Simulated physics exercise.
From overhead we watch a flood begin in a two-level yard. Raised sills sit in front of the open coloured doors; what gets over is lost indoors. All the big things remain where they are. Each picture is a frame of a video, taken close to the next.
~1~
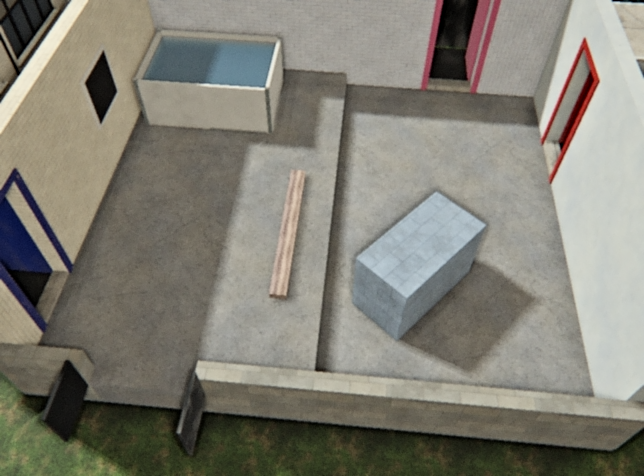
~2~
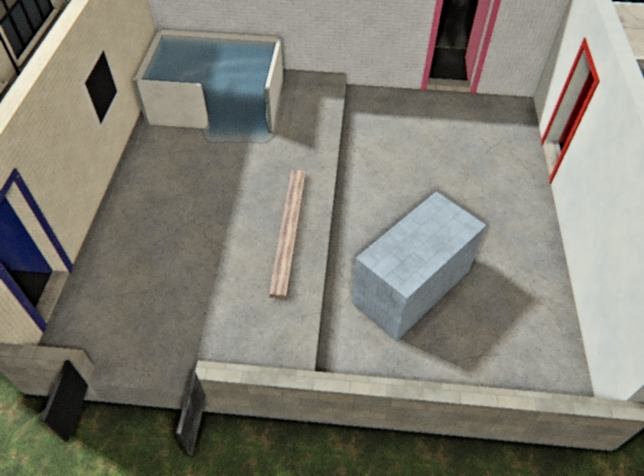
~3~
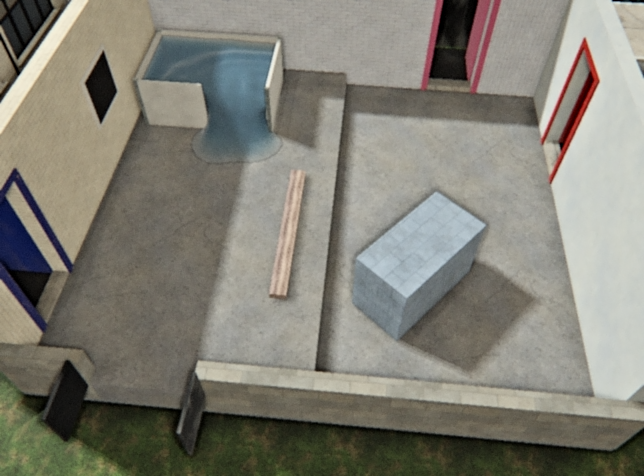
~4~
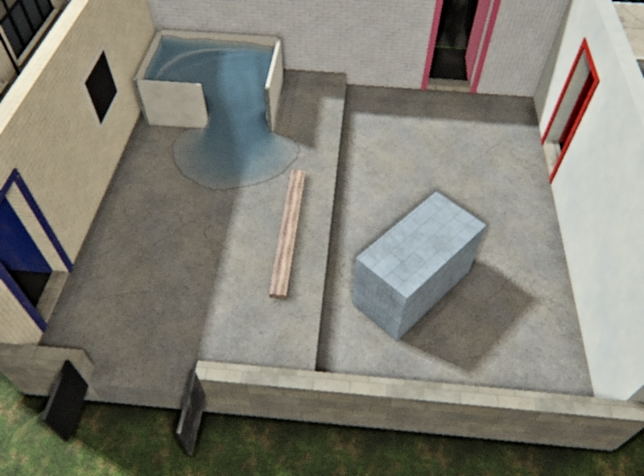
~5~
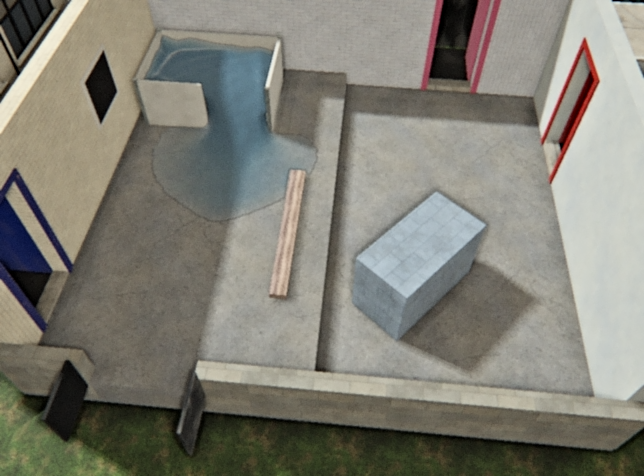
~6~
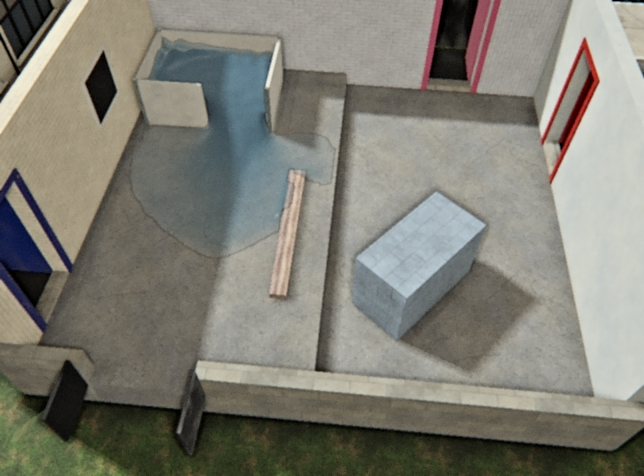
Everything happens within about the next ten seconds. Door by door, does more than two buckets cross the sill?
At the end, pink door: Two pails at most. Blue door: Over two pails. Red door: Two pails at most.
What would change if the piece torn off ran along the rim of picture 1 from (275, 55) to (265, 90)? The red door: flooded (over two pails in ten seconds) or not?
As I see it, the red door tops the mark.
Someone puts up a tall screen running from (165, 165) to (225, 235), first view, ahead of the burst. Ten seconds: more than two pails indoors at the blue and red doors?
Reading it off: Blue door - under the threshold, red door - under the threshold.
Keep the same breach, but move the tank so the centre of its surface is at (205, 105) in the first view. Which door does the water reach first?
That's the one in blue.
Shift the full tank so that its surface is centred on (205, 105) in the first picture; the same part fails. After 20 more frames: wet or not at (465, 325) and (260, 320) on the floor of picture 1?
In the order asked: Waterlogged, then waterlogged.
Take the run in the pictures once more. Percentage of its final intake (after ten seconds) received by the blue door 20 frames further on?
My estimate is close to 25 per cent.
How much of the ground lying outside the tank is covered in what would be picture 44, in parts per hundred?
Around 60 percent.
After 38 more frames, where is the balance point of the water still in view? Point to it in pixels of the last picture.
My reading is close to (291, 233).
A moment on, water covers 35 % of the floor; the pink door not reached, the blue door not reached, the red door not reached.
Next, water covers 50 % of the floor; the pink door not reached, the blue door under two buckets in, the red door not reached.
Then, water covers 55 % of the floor; the pink door not reached, the blue door over two buckets in, the red door not reached.
Later, water covers 60 % of the floor; the pink door not reached, the blue door over two buckets in, the red door wet at the sill, nothing in.
In the end, water covers 75 % of the floor; the pink door wet at the sill, nothing in, the blue door far over two buckets in, the red door wet at the sill, nothing in.
